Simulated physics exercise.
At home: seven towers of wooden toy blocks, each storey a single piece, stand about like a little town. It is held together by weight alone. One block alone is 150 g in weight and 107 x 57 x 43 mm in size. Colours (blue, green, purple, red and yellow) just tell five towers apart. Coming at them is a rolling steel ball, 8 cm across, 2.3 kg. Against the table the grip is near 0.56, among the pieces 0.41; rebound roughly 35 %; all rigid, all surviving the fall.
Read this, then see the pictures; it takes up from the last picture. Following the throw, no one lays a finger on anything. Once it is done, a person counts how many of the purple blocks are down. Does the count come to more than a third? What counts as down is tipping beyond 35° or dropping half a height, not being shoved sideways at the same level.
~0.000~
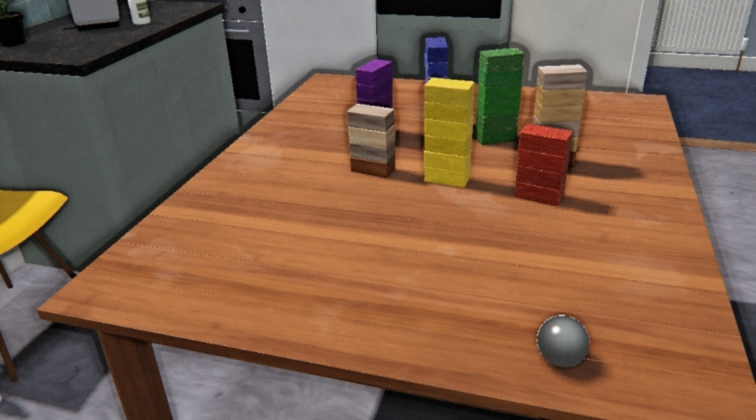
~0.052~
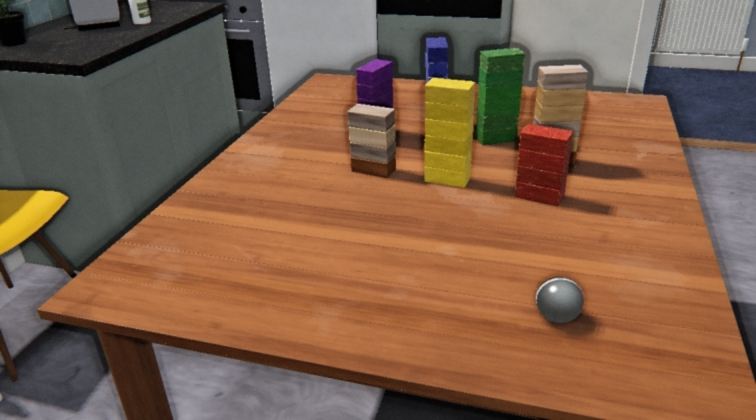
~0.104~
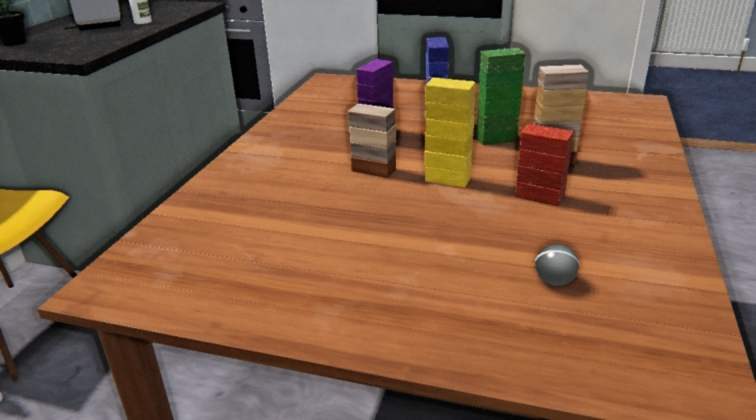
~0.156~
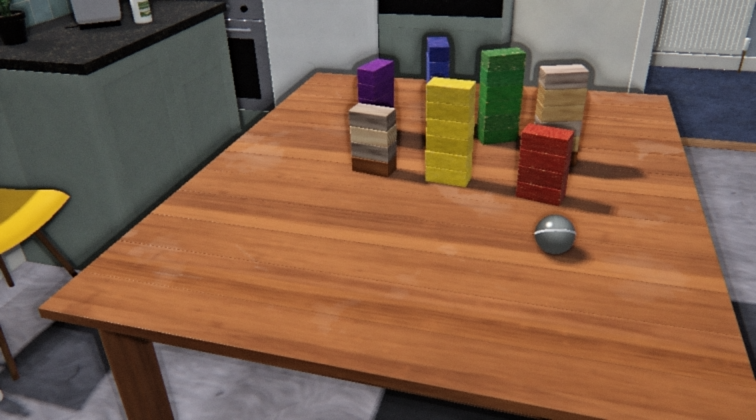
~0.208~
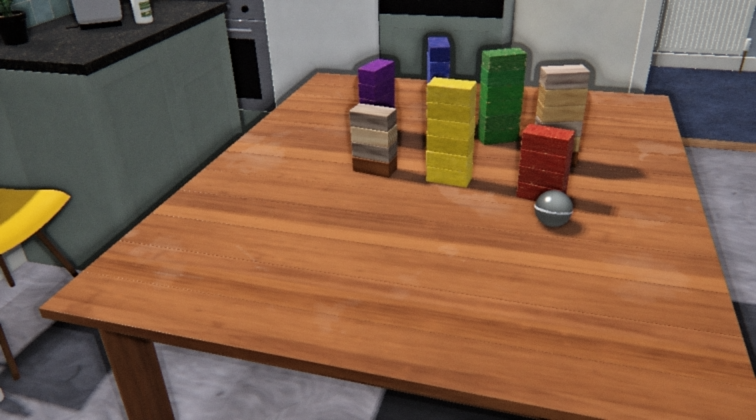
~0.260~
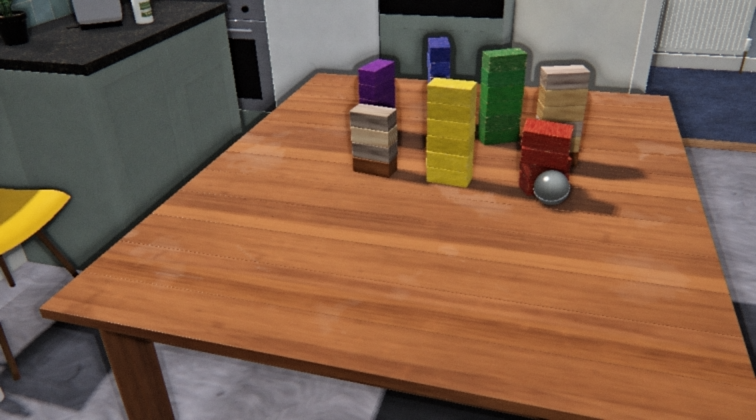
No.
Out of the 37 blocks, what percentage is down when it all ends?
Something near 20 percent.
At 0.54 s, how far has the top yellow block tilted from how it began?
Rotation: Approx. 0°.
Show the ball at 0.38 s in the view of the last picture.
(551, 153), roughly.
After 0.38 s, ball still moving; none of the 5 purple blocks down (3 of 37 in all colours); top purple block unmoved; top red block 66° from how it stood, 26 mm lower.
After 0.54 s, ball still moving; none of the 5 purple blocks down (6 of 37 in all colours); top purple block unmoved; top red block on its side.
In the end (1.3 s), ball rolling away; none of the 5 purple blocks down (7 of 37 in all colours); top purple block unmoved; top red block on its side. That is 0 per cent. From the last view, middles, top purple block near (377, 73), top red block near (542, 191).
